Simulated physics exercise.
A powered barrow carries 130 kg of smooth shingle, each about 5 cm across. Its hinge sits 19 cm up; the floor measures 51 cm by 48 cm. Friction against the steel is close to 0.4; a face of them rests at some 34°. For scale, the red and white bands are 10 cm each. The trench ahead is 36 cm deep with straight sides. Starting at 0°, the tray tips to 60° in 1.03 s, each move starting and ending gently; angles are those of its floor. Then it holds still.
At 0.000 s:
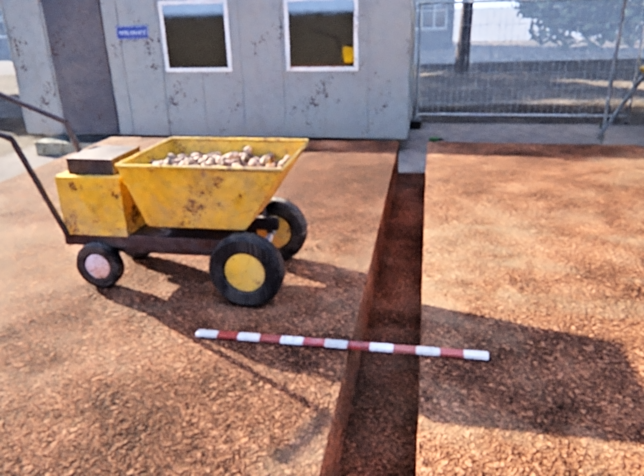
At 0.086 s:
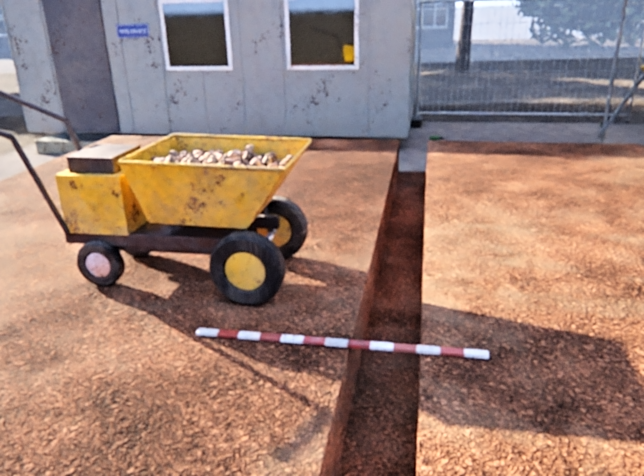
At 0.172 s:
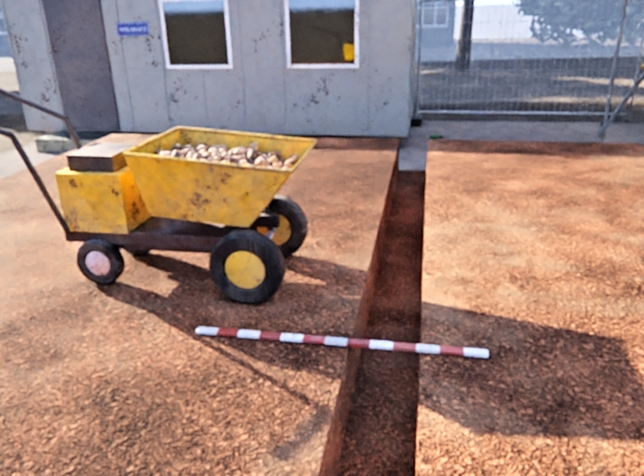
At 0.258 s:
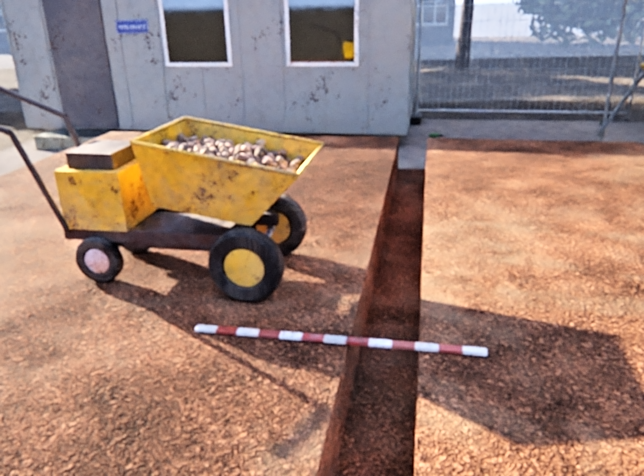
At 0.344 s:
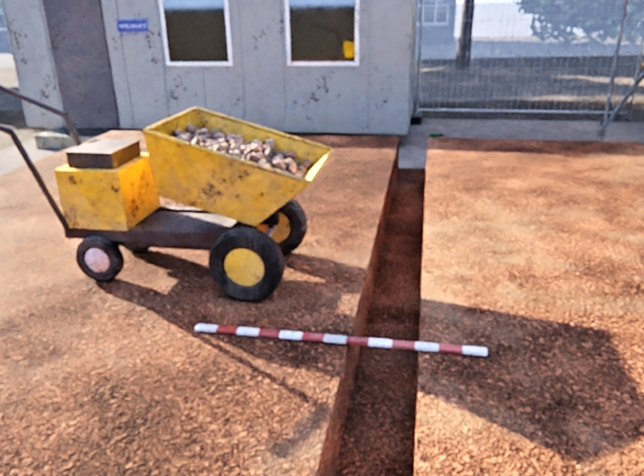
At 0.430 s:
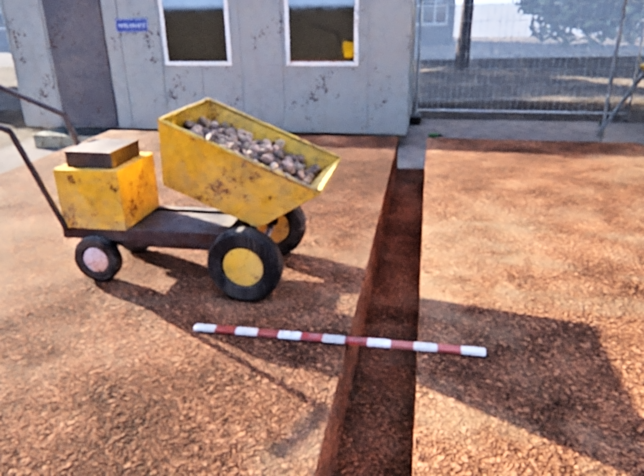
In this clip, a yellow barrow loaded with smooth stones stands beside a straight trench and a red and white pole, and its tray gradually tilts down to the right, its rear edge rising while the wheels stay still.
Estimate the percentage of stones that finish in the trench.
Roughly 63 per cent ends in the trench.
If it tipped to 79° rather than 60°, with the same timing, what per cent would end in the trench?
In that case some 95 per cent.
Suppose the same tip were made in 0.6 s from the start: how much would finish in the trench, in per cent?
In that case some 50 per cent.
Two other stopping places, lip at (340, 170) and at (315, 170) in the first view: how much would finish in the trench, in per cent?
Near 20 per cent from the first place, 40 from the second.
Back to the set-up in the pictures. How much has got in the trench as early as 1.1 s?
About 15 per cent by then.
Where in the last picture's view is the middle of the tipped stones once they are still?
Their middle is at about (394, 329).
After 0.8 s the floor is at 50°; 100 % in the tray; the foremost stones are at (344, 211).
After 1.1 s the floor is at 60°; 85 % in the tray, 15 % in the trench; the foremost stones are at (419, 301).
After 1.5 s the floor is at 60°; 57 % in the tray, 33 % in the trench, 9 % past the trench; the foremost stones are at (503, 300).
After 3.4 s the floor is at 60°; 27 % in the tray, 63 % in the trench, 9 % past the trench; the foremost stones are at (581, 305).
